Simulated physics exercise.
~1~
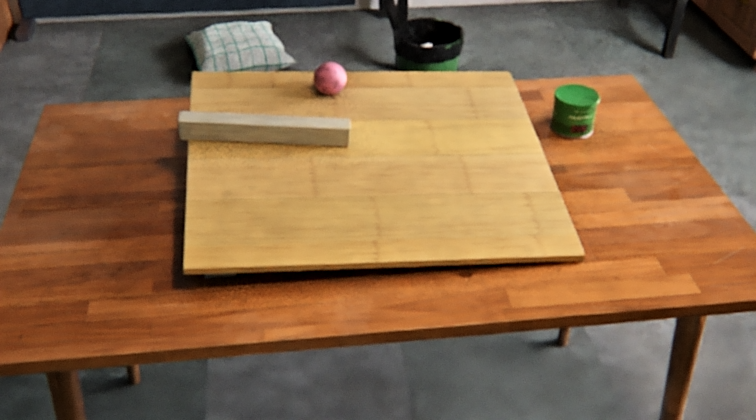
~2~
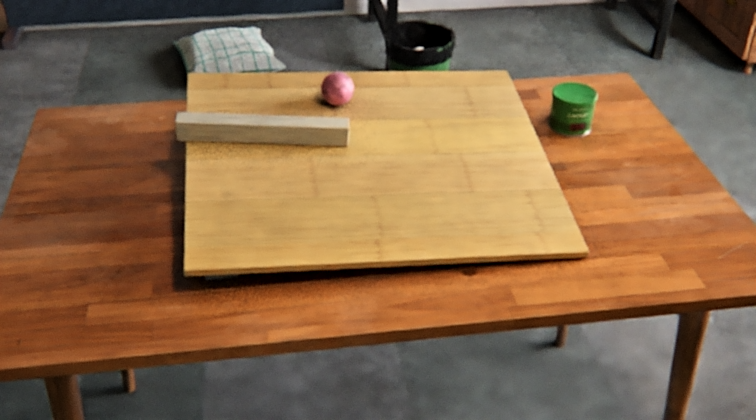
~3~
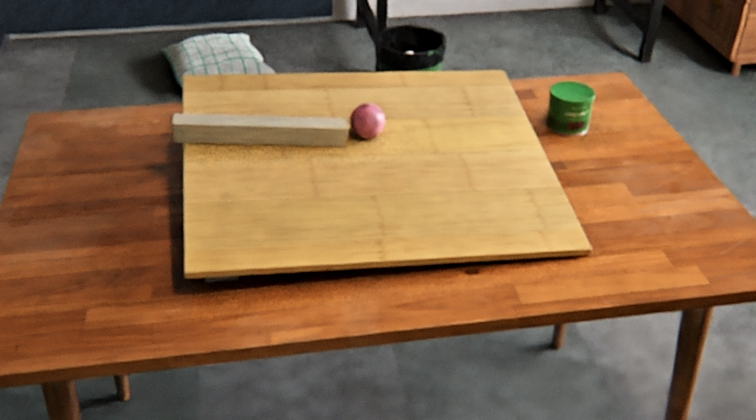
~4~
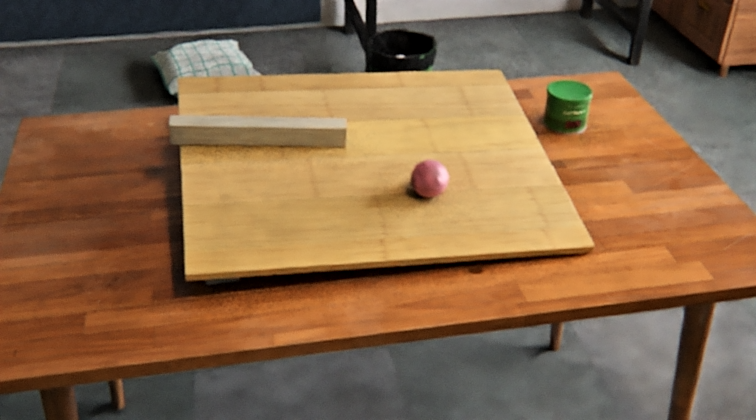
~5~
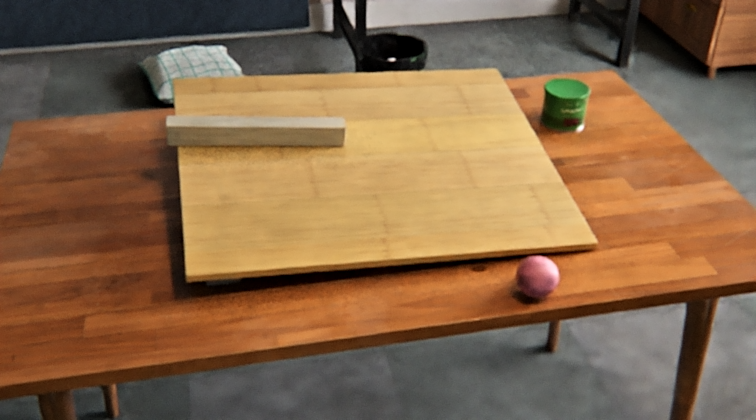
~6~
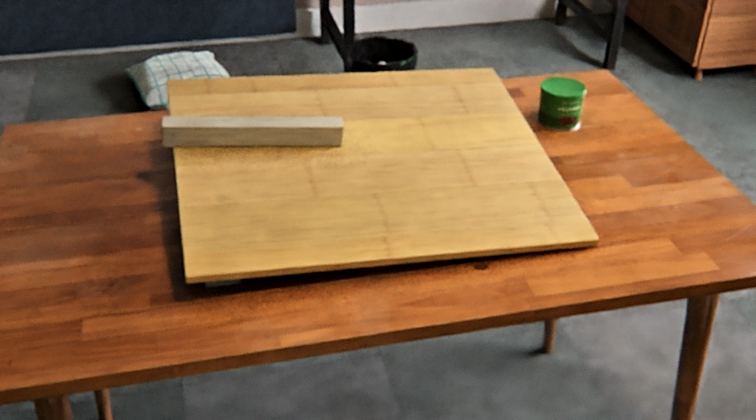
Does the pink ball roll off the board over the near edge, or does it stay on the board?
The pink ball rolls off the board over its near edge, toward the right, and is then no longer in view.
